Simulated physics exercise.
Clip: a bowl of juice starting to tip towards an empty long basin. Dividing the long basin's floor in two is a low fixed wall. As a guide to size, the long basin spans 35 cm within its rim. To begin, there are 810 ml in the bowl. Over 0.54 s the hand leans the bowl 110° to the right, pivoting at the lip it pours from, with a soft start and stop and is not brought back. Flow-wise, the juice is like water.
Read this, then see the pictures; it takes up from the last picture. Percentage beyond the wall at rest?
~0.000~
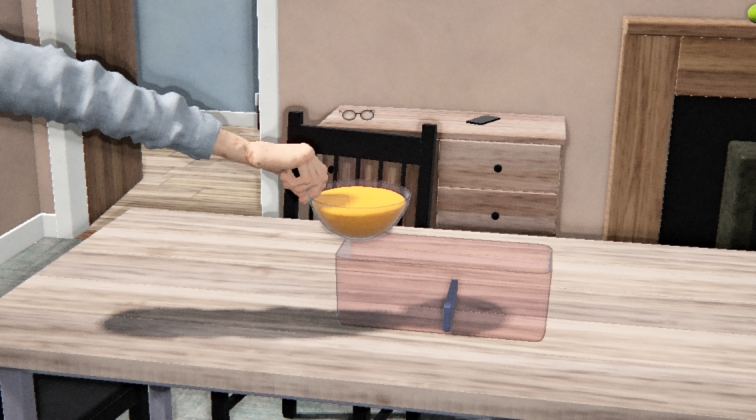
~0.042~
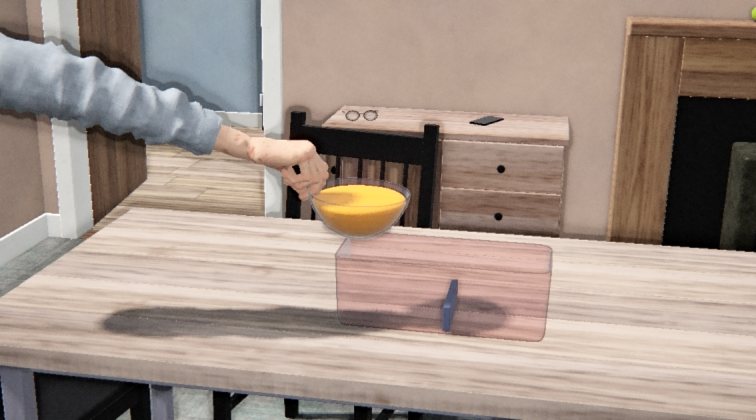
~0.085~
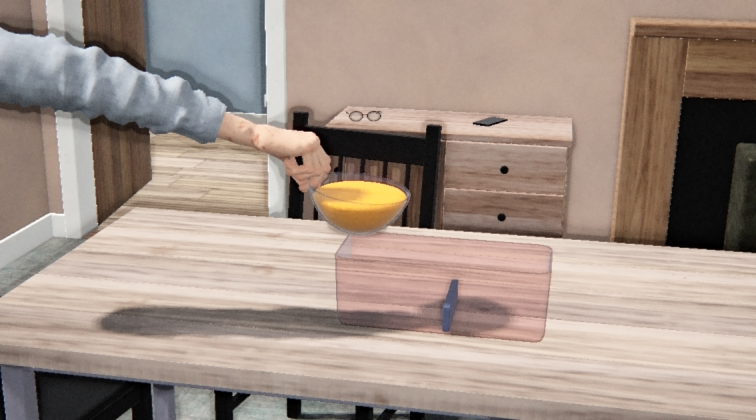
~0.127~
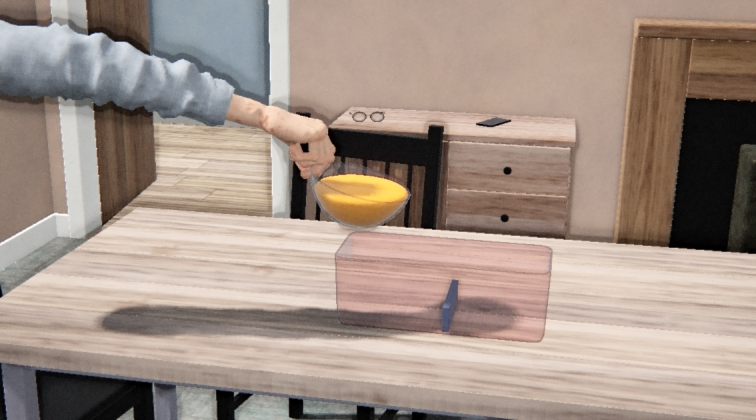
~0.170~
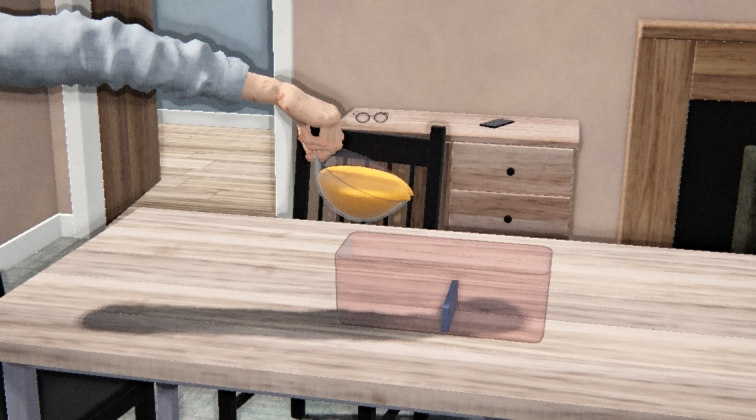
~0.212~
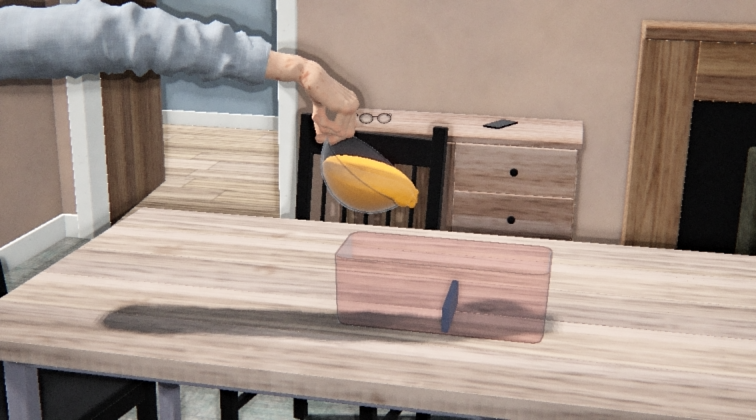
60 per cent.
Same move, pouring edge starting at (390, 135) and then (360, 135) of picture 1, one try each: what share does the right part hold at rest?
Result: 55 per cent, then 25 per cent.
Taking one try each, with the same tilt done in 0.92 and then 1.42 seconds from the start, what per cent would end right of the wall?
Try 1: 85 %; try 2: 80 %.
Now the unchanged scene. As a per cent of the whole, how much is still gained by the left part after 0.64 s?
I'd say near 22 percent.
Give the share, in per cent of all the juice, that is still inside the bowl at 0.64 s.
Close to 0 percent of the total.
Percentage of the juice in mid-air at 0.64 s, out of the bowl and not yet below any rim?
7 per cent or so.
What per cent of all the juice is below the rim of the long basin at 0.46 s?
24 %, roughly.
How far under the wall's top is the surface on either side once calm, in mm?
For the left, around 34 mm; for the right, around 20 mm.
By 0.46 s the tilt is 104° and 13 per cent is still to pour, 5 is left of the wall and 20 right of it.
By 0.64 s the tilt is 110° and 0 per cent is still to pour, 11 is left of the wall and 81 right of it.
By 0.83 s the tilt is 110° and 0 per cent is still to pour, 19 is left of the wall and 48 right of it.
By 1.04 s the tilt is 110° and 0 per cent is still to pour, 31 is left of the wall and 62 right of it.
At rest 33 per cent lies left of the wall, 60 right of it and 7 outside.
